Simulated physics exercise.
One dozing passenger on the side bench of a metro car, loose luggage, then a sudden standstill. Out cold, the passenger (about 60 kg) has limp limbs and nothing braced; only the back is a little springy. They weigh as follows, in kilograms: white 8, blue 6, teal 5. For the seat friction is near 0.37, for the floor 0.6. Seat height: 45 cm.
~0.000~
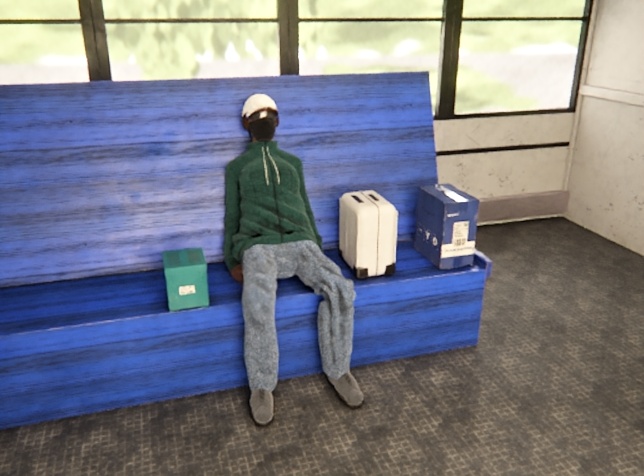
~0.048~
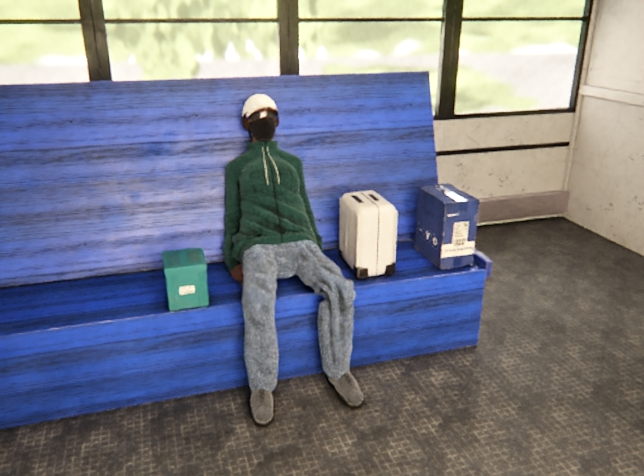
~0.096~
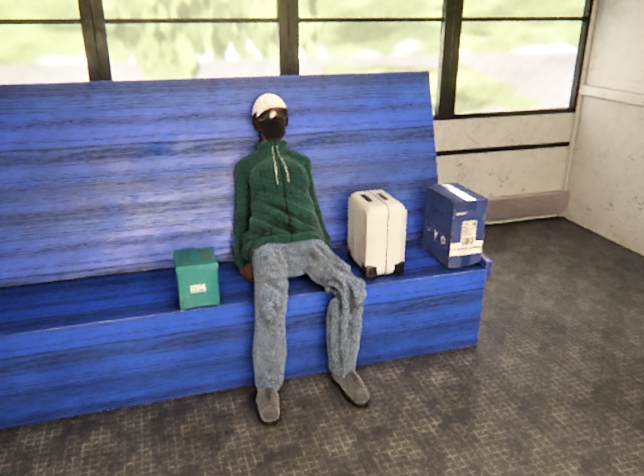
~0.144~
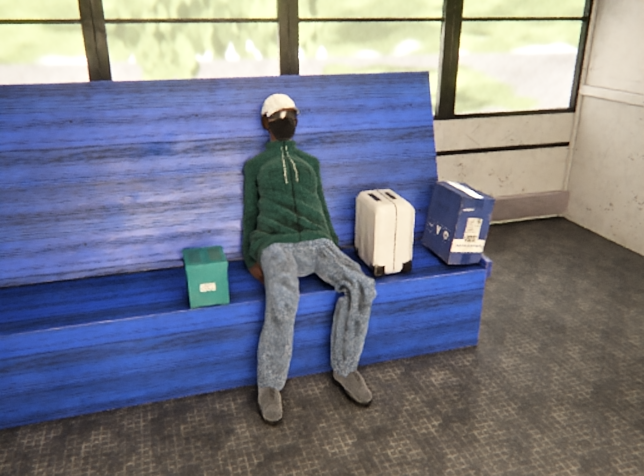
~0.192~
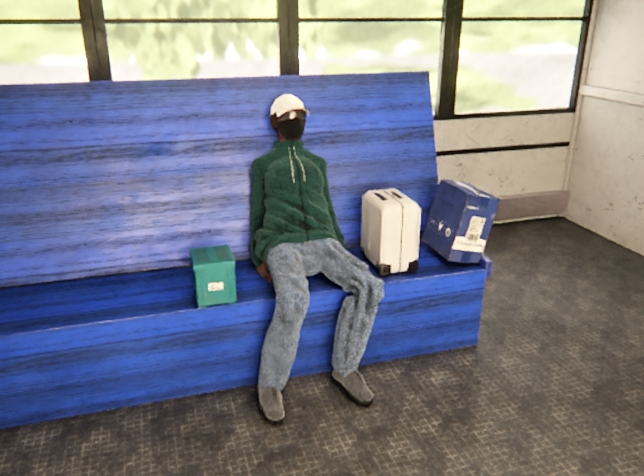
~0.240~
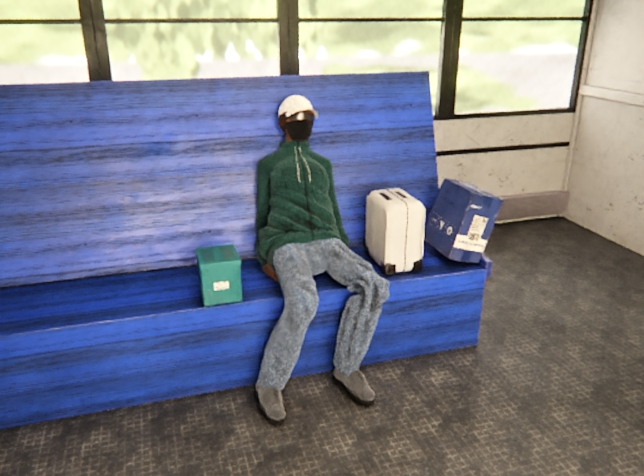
Dozing passenger in a green jacket and the loose luggage beside him sliding right along a blue bench, blue box tilting.
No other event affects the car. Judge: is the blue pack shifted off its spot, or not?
Not shifted.
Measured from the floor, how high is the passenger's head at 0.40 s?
About 110 cm above the floor.
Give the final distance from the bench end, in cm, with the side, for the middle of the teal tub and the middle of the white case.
Teal tub short by 130, white case short by 40.
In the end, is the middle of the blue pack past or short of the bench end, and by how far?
Roughly 10 cm short.
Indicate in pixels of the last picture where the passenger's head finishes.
Near (325, 132).
After 0.40 s the blue pack is 5 cm short of the bench end, tilted 20°, near (461, 220) in the last picture's view; the passenger's hips 57 cm above the ground.
After 0.65 s the blue pack is 11 cm short of the bench end, tilted 0°, near (450, 224) in the last picture's view; the passenger's hips 57 cm above the ground.
After 1.05 s the blue pack is 11 cm short of the bench end, tilted 0°, near (450, 225) in the last picture's view.
When all is still (1.5 s), white case stays on; blue pack stays on; teal tub stays on; passenger's hips keep to the seat.
